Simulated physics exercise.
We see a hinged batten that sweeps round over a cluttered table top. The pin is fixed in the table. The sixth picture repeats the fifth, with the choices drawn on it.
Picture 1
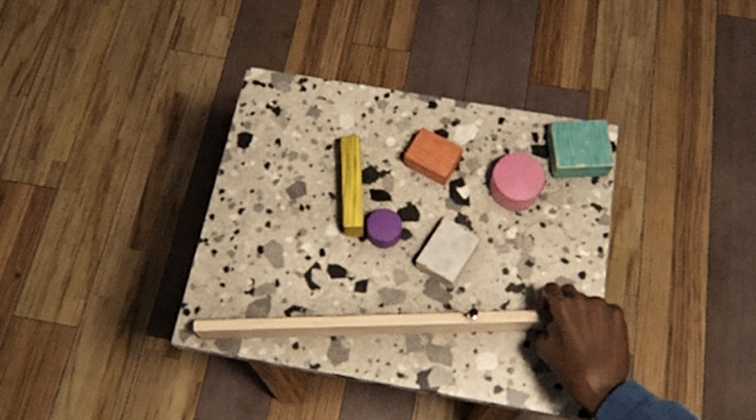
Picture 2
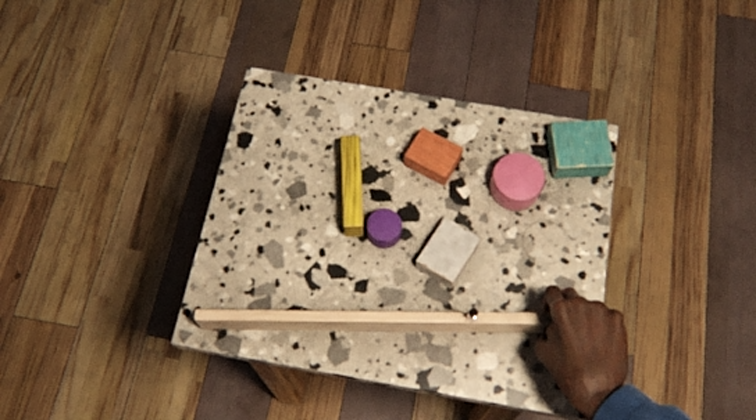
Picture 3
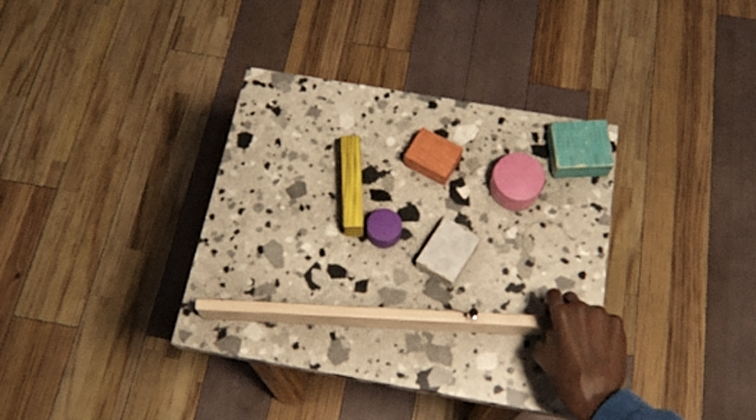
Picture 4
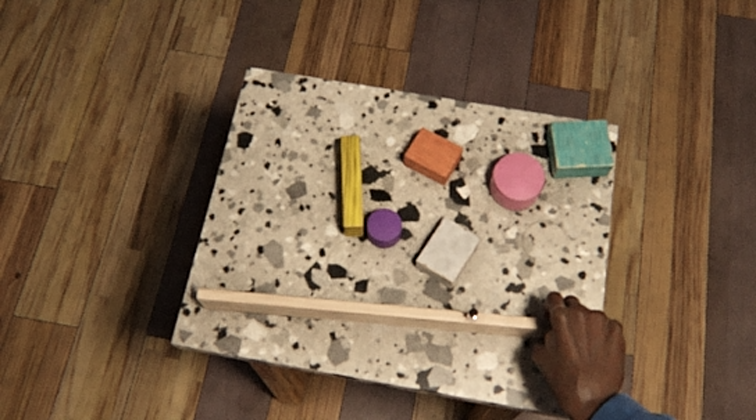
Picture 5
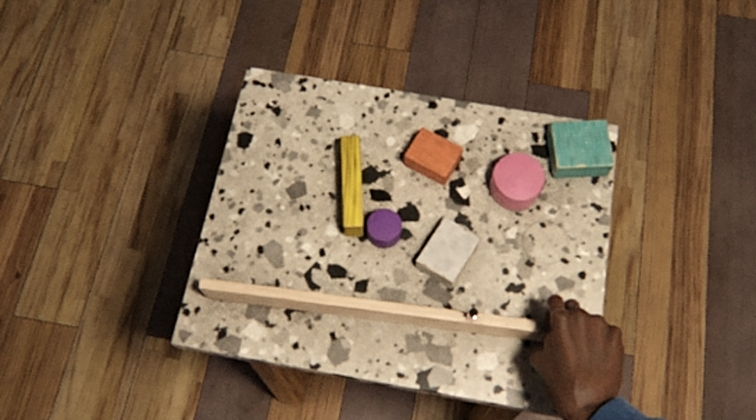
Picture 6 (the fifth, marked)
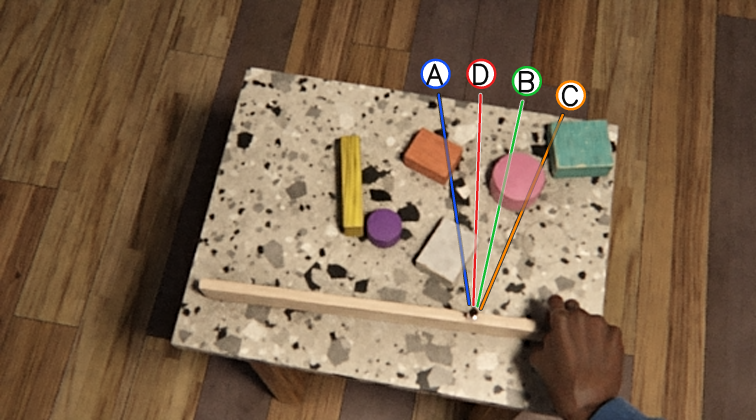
On a speckled table top scattered with colourful blocks and round pieces, a hand held the right end of a long wooden stick while its left end swung slowly a little way up toward them.
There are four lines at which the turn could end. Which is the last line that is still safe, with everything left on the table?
The farthest safe stop is B.
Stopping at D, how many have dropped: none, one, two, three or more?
The count is none.
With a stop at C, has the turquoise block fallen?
By then, yes.
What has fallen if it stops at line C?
The turquoise block.
On the marked copy, A at (453, 194); B at (501, 199); C at (524, 207); D at (478, 194).
Following B. Soon after the start, arm (367, 226); yellow stick (357, 174); purple tin (393, 226).
Later, arm (438, 188); yellow stick (438, 142); orange block (479, 152).
In the end, arm (500, 189); turquoise block (600, 155); orange block (552, 146); nothing has fallen.
As for the rest, A is safe but short; C drops the turquoise block; D is safe but short.
